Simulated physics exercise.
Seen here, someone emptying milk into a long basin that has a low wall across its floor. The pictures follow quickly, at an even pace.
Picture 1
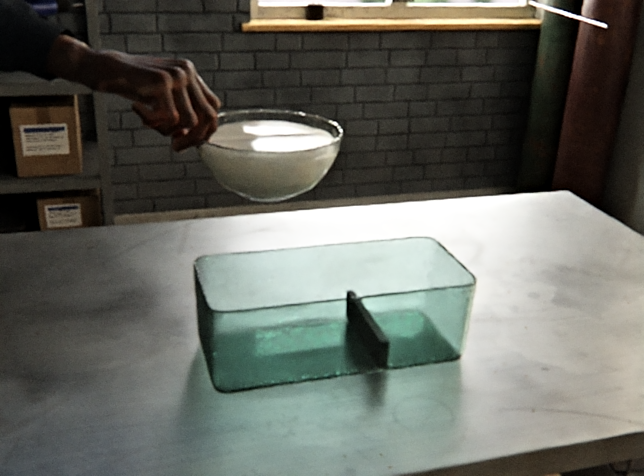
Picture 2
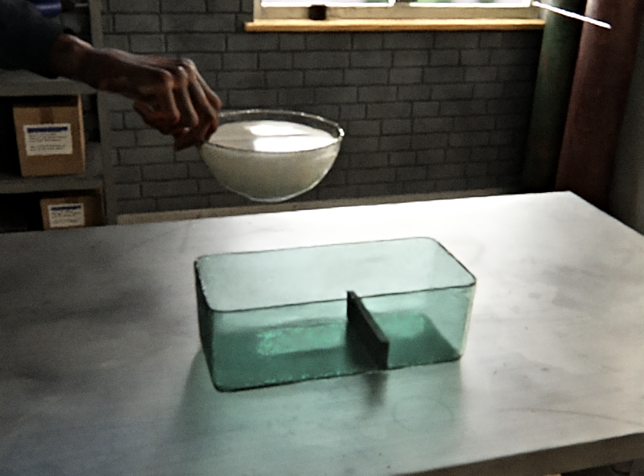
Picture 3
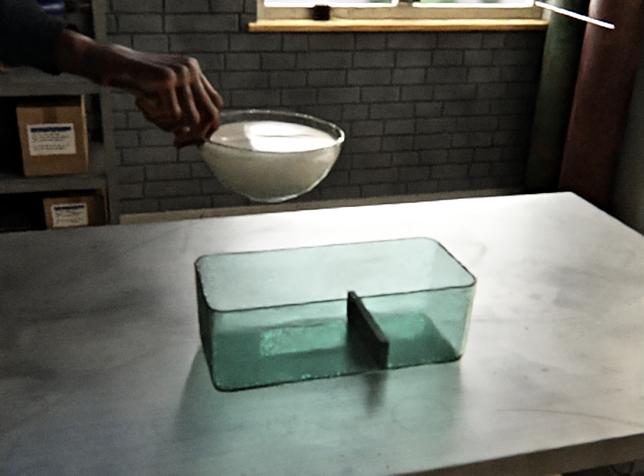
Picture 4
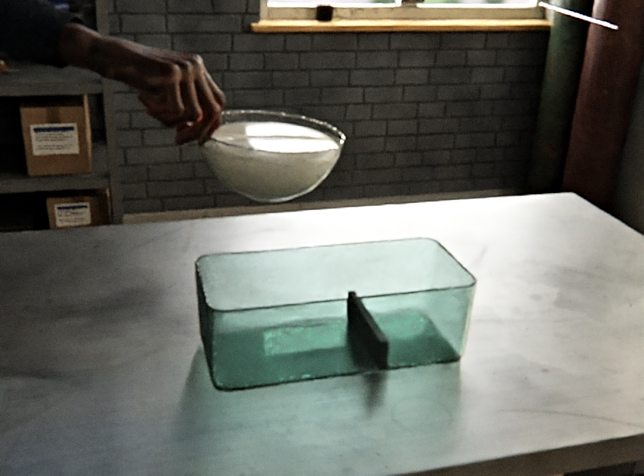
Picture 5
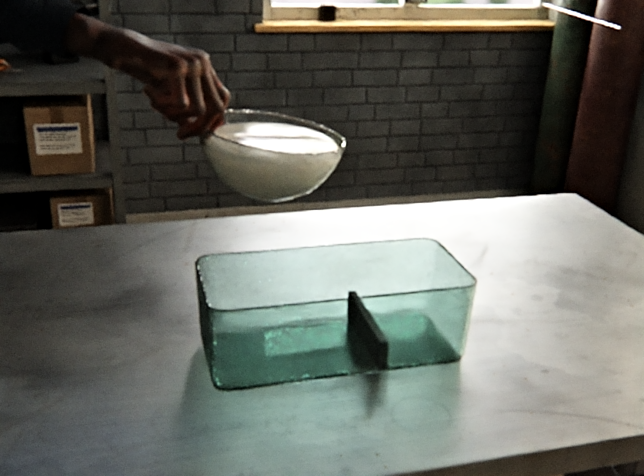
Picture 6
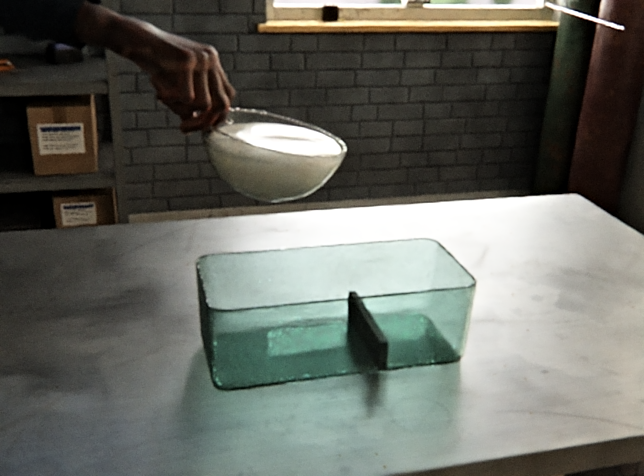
The video shows a hand holding a clear glass bowl of milk above a long, green-tinted transparent basin with a low dark wall across its floor, gradually tilting the bowl slightly to the right while the basin stays still.
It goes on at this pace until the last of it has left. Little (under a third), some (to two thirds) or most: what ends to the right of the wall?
The share right of the wall is between a third and two thirds.
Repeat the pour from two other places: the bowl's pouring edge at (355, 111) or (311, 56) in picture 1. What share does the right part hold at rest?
First some 65, then 45 per cent.
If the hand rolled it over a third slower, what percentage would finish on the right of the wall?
Some 65 per cent.
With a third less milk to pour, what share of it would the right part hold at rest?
Near 45 %.
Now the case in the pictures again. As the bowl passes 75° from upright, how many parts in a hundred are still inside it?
Close to 30 per cent.
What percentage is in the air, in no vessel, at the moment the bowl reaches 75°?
About 45 per cent.
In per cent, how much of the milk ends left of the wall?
Near 45 %.
A moment on, the bowl is tipped on its side and 28 per cent is still to pour, 3 is left of the wall and 23 right of it.
Next, the bowl is tipped right over and 0 per cent is still to pour, 39 is left of the wall and 56 right of it.
Then the bowl is tipped right over and 0 per cent is still to pour, 42 is left of the wall and 55 right of it.
Later the bowl is tipped right over and 0 per cent is still to pour, 43 is left of the wall and 55 right of it.
In the end 43 per cent lies left of the wall, 54 right of it and 2 outside.
